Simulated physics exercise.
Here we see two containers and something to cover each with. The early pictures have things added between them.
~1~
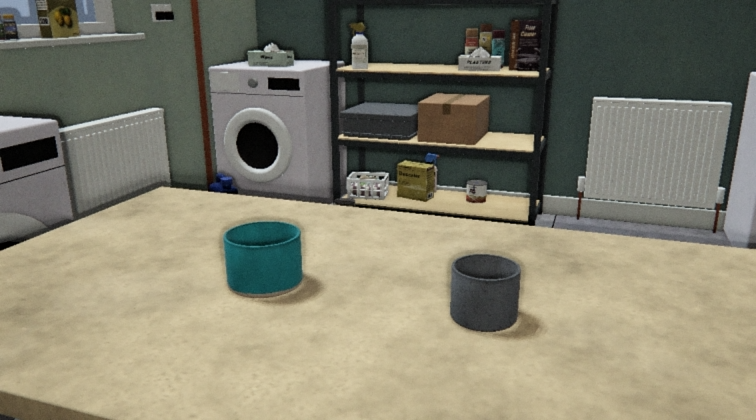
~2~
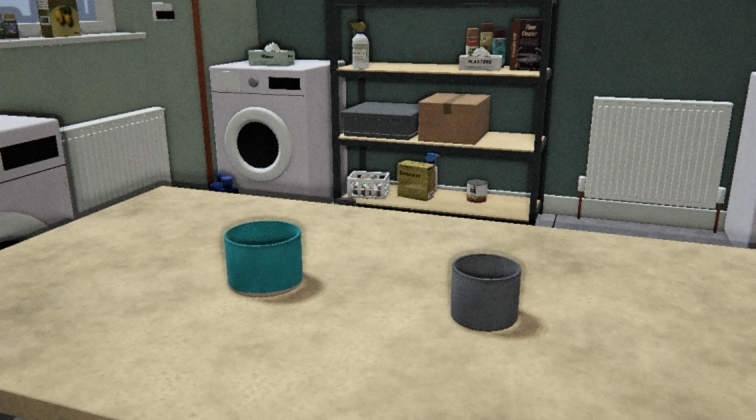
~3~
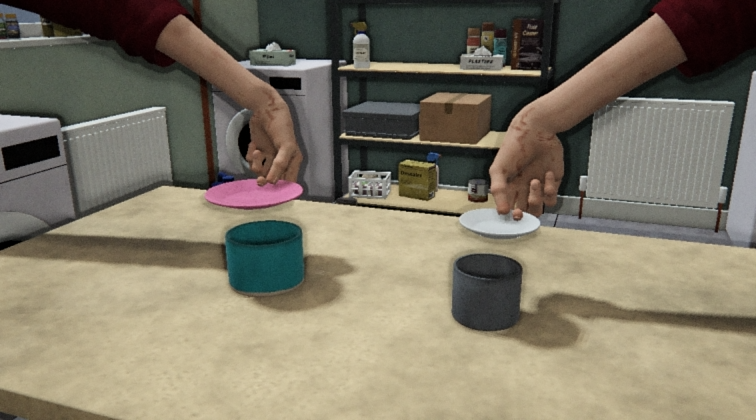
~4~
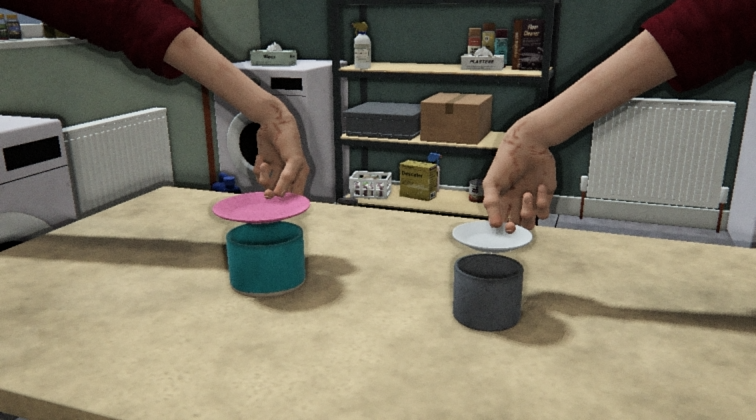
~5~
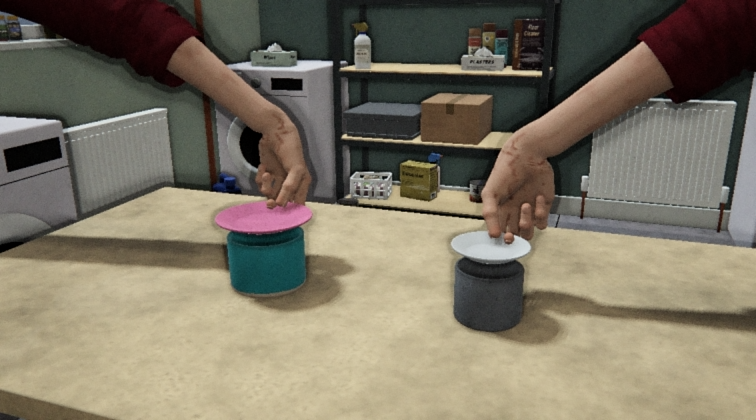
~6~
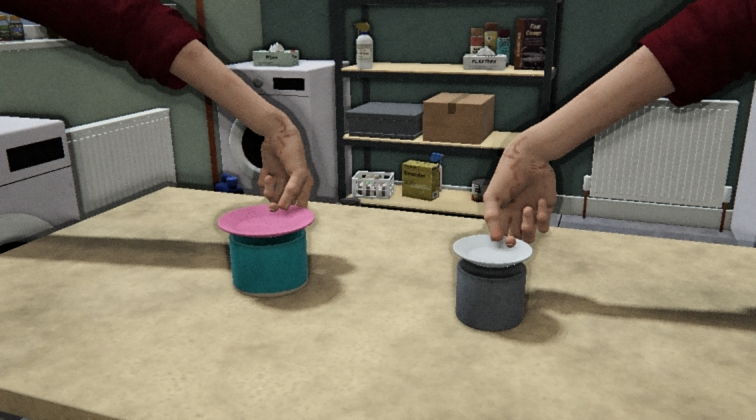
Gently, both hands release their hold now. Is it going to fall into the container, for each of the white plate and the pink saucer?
The white plate: No, it sits on top. The pink saucer: No, it sits on top.
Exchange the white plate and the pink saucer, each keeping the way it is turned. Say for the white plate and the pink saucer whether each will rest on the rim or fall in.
For the white plate, it drops in; for the pink saucer, it perches on top.
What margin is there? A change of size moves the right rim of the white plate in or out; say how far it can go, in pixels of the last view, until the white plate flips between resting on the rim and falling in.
Left by around 8 pixels.
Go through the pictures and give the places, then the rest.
The first picture shows right mug (485, 292).
The second picture shows left mug (264, 258).
The third picture shows still on the way; white plate (499, 226); right mug (486, 291).
The fourth picture shows still on the way; pink saucer (262, 210); left mug (267, 258).
The fifth picture shows still on the way; white plate (490, 250); right mug (488, 292).
The sixth picture shows in place, still held; white plate (492, 253); pink saucer (267, 223); left mug (269, 258).
Then, 0.10 s later than the last frame, white plate sitting on the rim near (492, 260); pink saucer sitting on the rim near (267, 228).
When it is over, the white plate covers the opening, near (492, 260); the pink saucer covers the opening, near (267, 228).
